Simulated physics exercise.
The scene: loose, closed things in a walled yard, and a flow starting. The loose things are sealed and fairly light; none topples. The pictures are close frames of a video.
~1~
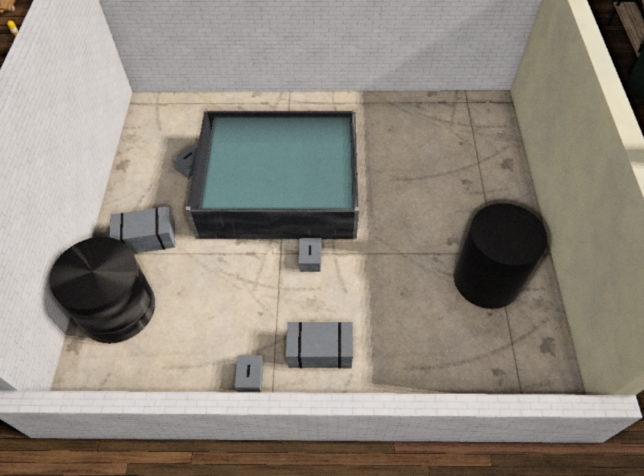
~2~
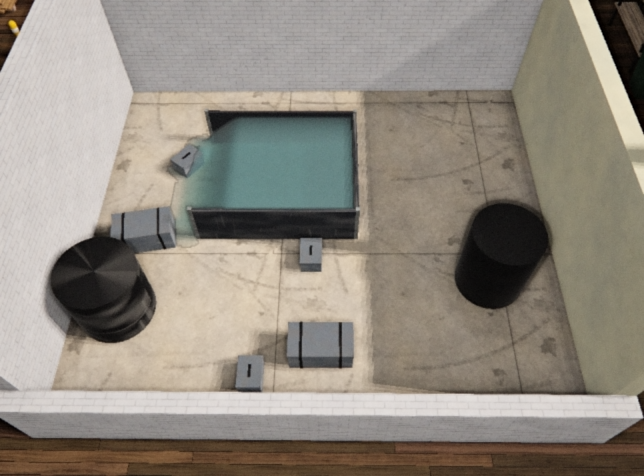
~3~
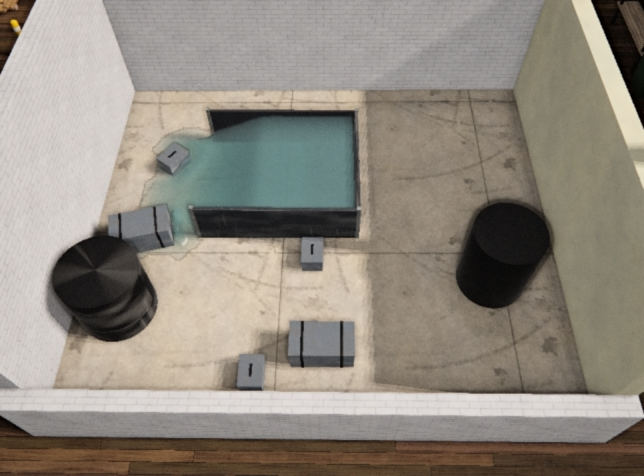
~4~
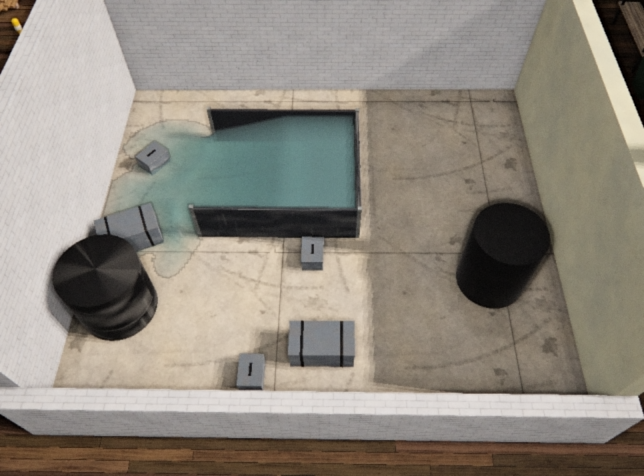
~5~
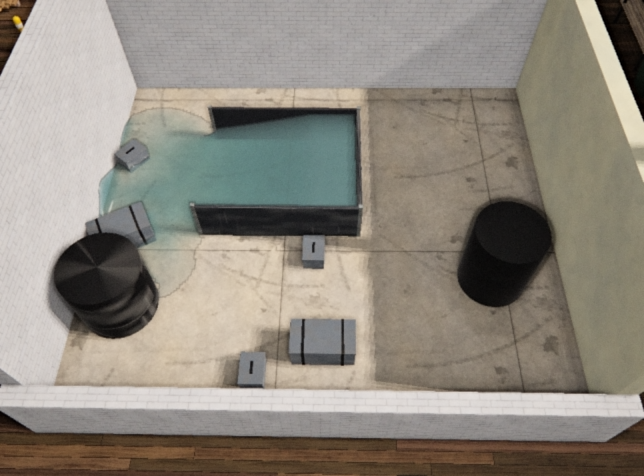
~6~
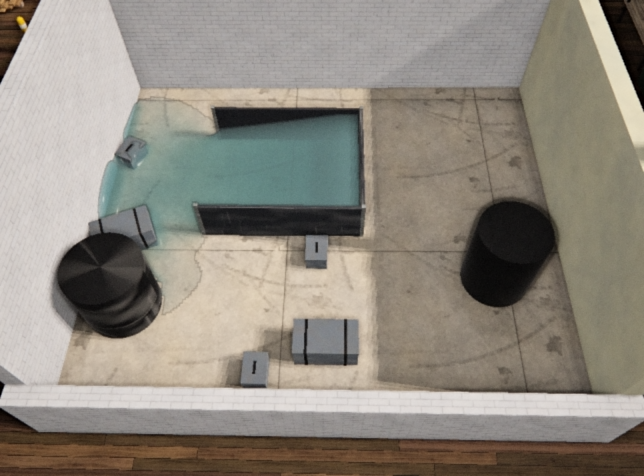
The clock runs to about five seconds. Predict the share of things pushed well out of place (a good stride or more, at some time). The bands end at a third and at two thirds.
Share: Two thirds or more.
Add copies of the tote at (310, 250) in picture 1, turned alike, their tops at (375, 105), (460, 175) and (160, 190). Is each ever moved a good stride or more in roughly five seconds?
In that order: Swept aside, short of that, shifted that much.
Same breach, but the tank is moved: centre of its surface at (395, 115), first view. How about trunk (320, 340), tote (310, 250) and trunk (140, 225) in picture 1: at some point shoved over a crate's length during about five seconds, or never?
One after the other: Swept aside, under that, that far or more.
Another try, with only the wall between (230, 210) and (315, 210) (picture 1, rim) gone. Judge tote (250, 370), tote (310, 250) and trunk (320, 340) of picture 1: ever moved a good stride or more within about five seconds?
One after the other: Pushed that far, pushed that far, pushed that far.
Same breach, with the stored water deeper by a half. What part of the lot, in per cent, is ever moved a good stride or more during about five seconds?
Roughly 100 per cent.
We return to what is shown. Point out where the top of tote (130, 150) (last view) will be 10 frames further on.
Roughly at (189, 78).
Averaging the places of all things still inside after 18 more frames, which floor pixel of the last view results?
Close to (314, 273).
A moment on, 2 of 5 are well off their spots; 2 afloat.
Next, 1 of 5 are well off their spots; 2 afloat.
Later, 2 of 5 are well off their spots; 0 afloat.
In the end, 5 of 5 are well off their spots, and 5 have been at some point; 1 afloat.
